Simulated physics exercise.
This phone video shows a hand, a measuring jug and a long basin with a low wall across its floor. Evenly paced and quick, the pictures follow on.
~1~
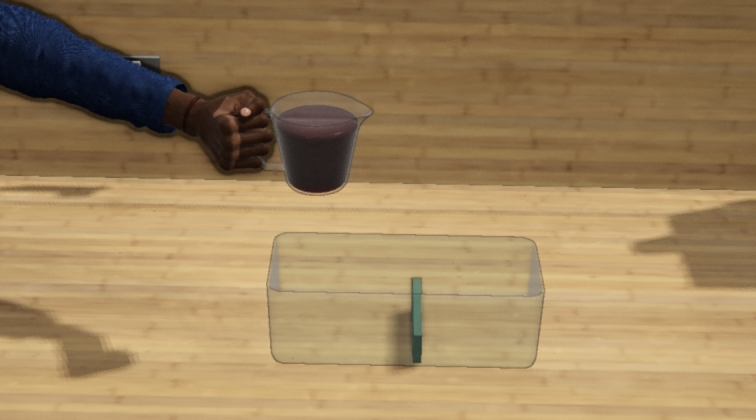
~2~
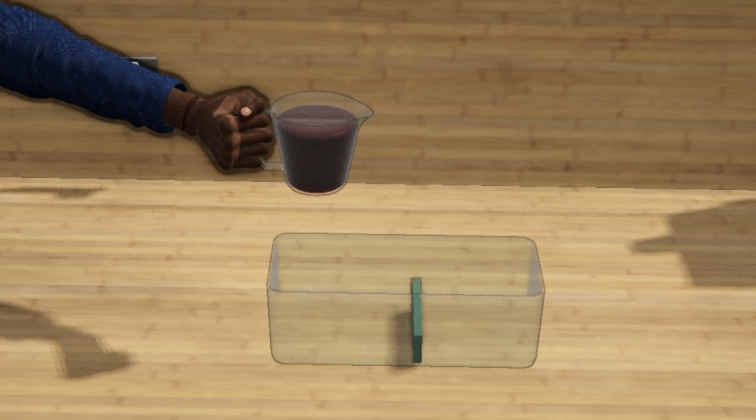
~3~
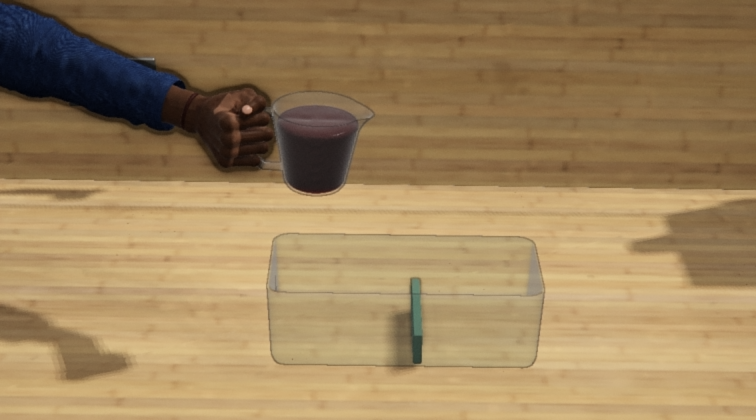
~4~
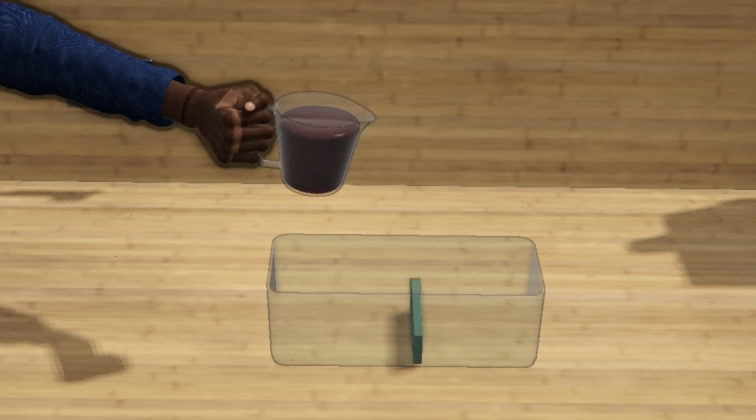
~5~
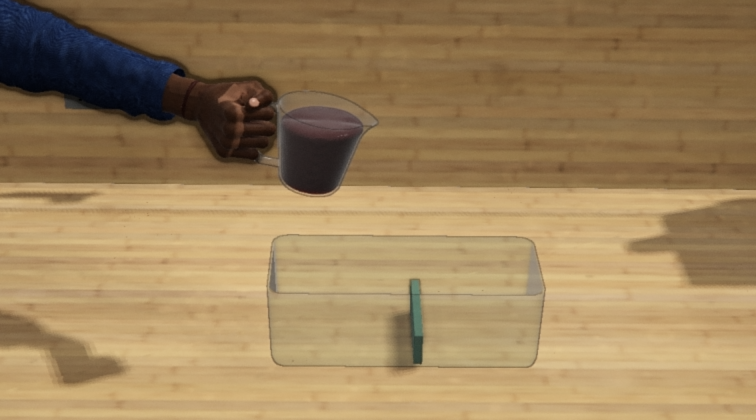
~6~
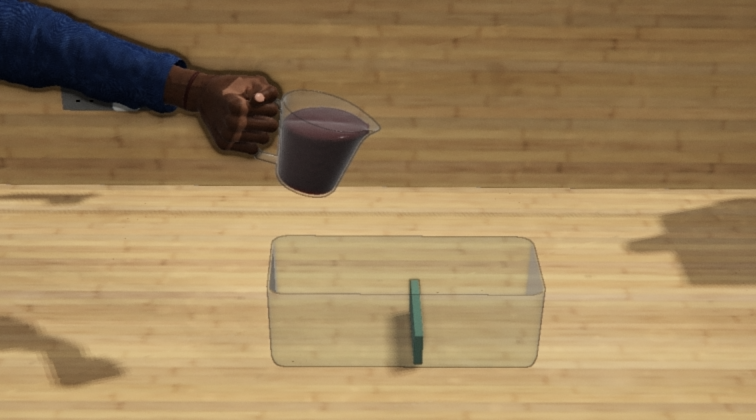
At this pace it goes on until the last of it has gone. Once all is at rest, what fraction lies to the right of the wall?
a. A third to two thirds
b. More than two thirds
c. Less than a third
A third to two thirds.
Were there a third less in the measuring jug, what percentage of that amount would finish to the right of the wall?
About 15 in a hundred.
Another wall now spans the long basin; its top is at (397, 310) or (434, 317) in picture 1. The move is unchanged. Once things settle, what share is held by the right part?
Result: 80 % first, 25 % second.
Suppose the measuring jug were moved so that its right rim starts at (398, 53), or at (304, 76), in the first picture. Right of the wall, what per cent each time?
First about 85, then 5 per cent.
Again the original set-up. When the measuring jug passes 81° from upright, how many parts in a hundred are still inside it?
Near 55 percent is still in there.
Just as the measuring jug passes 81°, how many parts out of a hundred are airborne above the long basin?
Roughly 30 %.
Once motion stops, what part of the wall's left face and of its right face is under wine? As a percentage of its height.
I'd say close to 20 per cent on the left side and 20 on the right.
A moment on, the measuring jug is tipped on its side and 57 per cent is still to pour, 1 is left of the wall and 11 right of it.
Next, the measuring jug is tipped right over and 5 per cent is still to pour, 38 is left of the wall and 44 right of it.
Then the measuring jug is tipped right over and 0 per cent is still to pour, 53 is left of the wall and 45 right of it.
Later the measuring jug is tipped right over and 0 per cent is still to pour, 53 is left of the wall and 45 right of it.
In the end 53 per cent lies left of the wall, 45 right of it and 2 outside.
